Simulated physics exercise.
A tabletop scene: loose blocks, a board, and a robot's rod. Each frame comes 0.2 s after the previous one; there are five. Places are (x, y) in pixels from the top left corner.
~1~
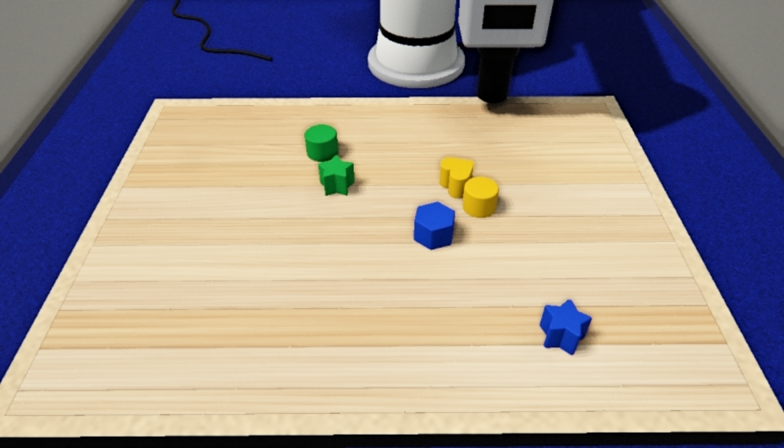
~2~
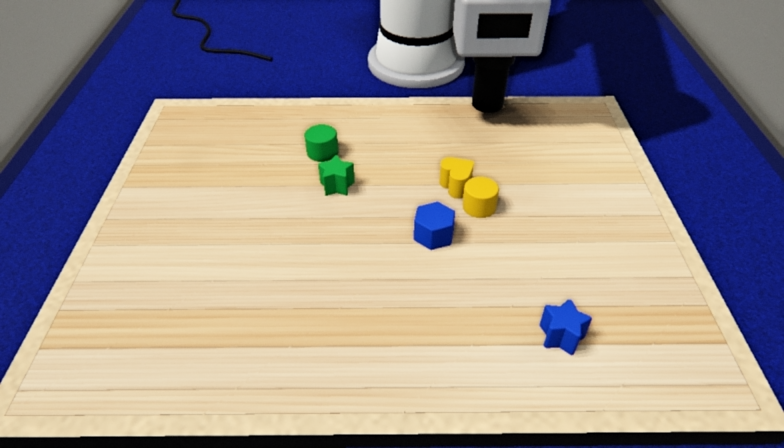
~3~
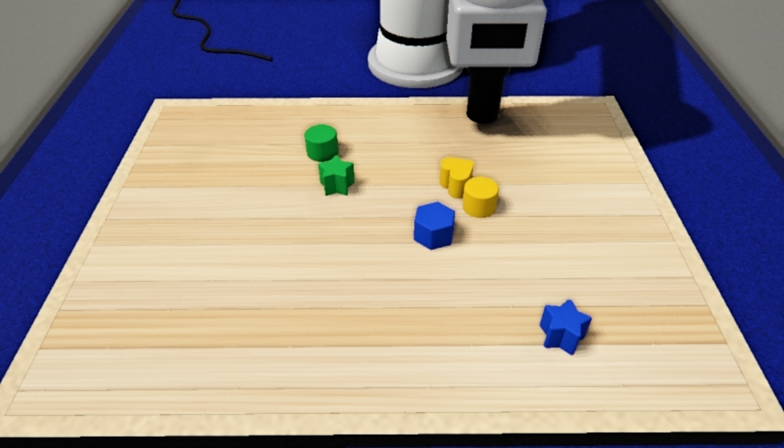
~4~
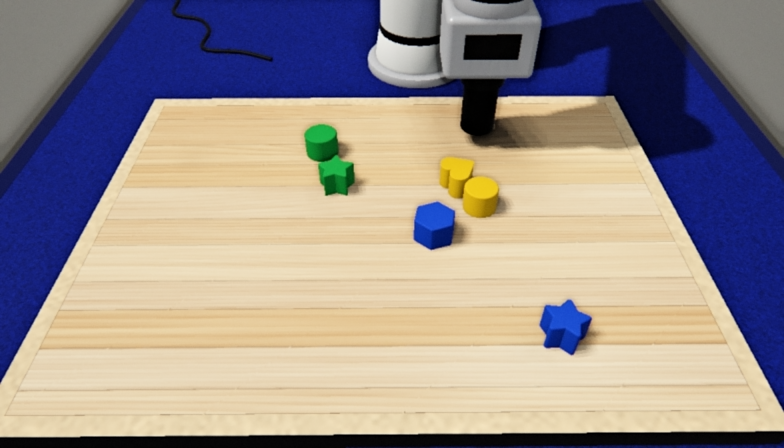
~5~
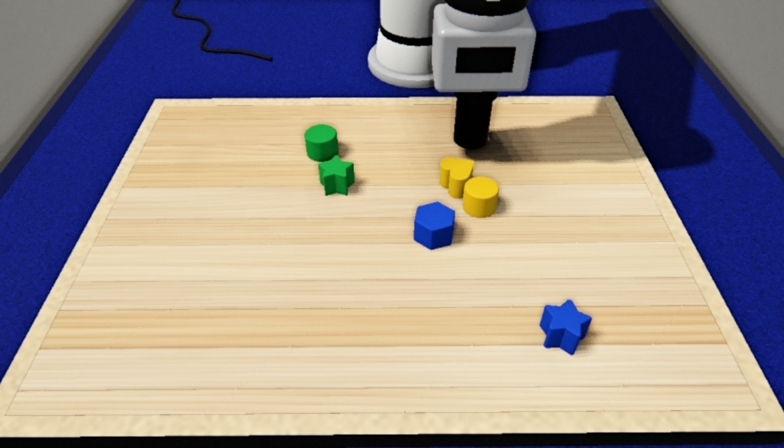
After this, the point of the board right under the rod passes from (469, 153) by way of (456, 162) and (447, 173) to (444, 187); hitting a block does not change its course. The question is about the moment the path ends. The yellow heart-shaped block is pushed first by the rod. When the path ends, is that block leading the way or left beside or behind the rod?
Kept ahead.
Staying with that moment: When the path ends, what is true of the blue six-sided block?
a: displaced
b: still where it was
(b)
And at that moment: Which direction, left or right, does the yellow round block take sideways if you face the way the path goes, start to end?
It's going to go left.
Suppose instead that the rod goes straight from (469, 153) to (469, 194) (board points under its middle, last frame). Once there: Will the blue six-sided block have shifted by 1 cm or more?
That would be a no.
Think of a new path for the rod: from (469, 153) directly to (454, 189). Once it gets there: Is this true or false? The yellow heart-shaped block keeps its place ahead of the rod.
Answer: True.
On the path given first. Halfway along, rod (451, 154); nothing pushed yet.
At the end, rod (445, 173); blue six-sided block unmoved; yellow heart-shaped block (458, 186), turned 30° anticlockwise; yellow round block (492, 195).
